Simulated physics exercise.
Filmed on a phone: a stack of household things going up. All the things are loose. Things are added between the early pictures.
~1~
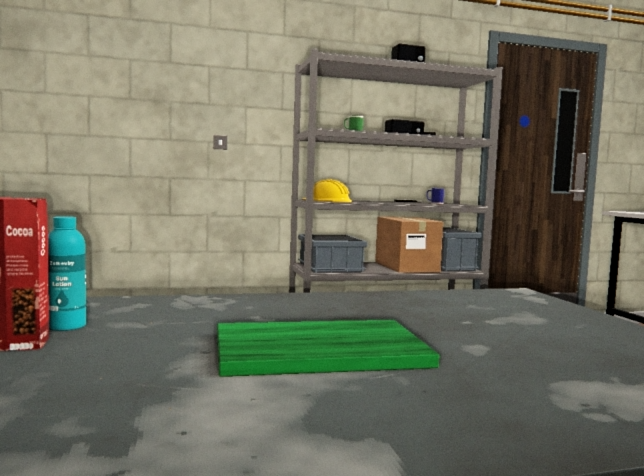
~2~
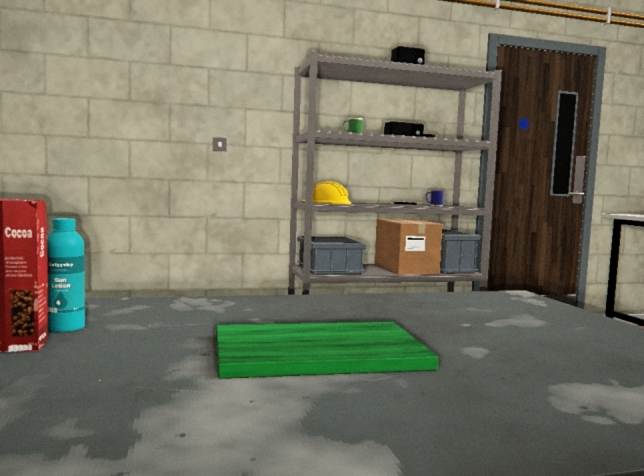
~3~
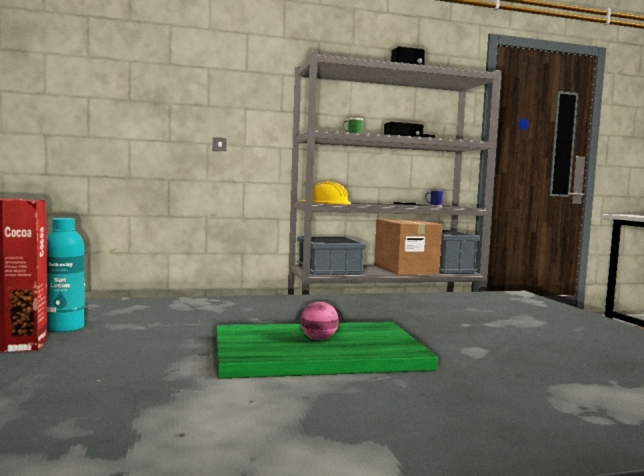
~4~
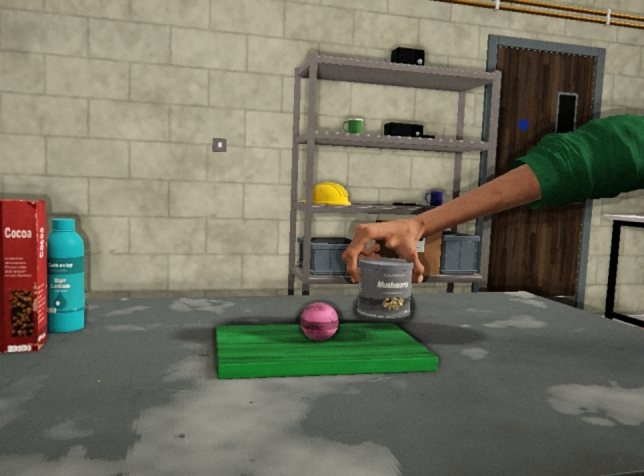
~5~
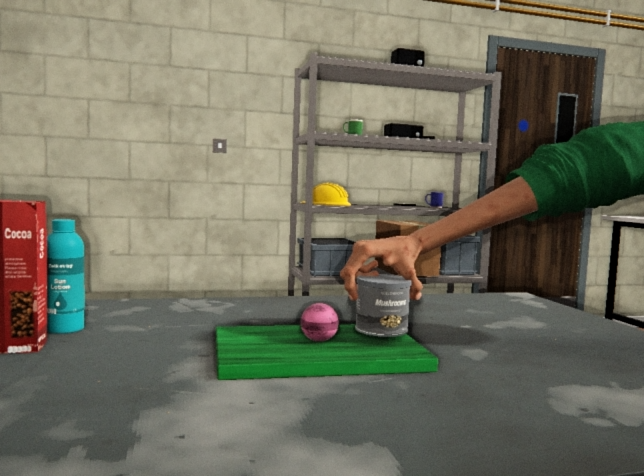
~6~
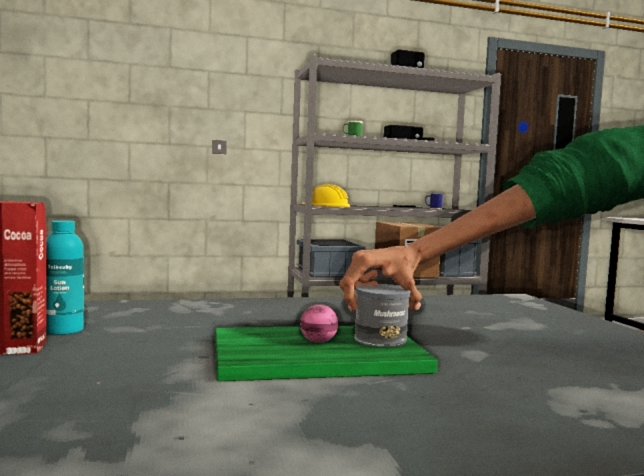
On a grey table, a pink ball appears on a green board, then a hand lowers a tin beside it.
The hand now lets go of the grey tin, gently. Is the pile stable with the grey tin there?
Outcome: The pile stays up.
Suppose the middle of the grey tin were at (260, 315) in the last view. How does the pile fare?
Then it stays up.
Then, 1.00 s after the last picture, nothing has stirred.
Then, 2.10 s after the last picture, grey tin resting near (382, 314).
At rest, all 5 in place. Seen from the same camera at the end, grey tin near (382, 314). The pile holds.
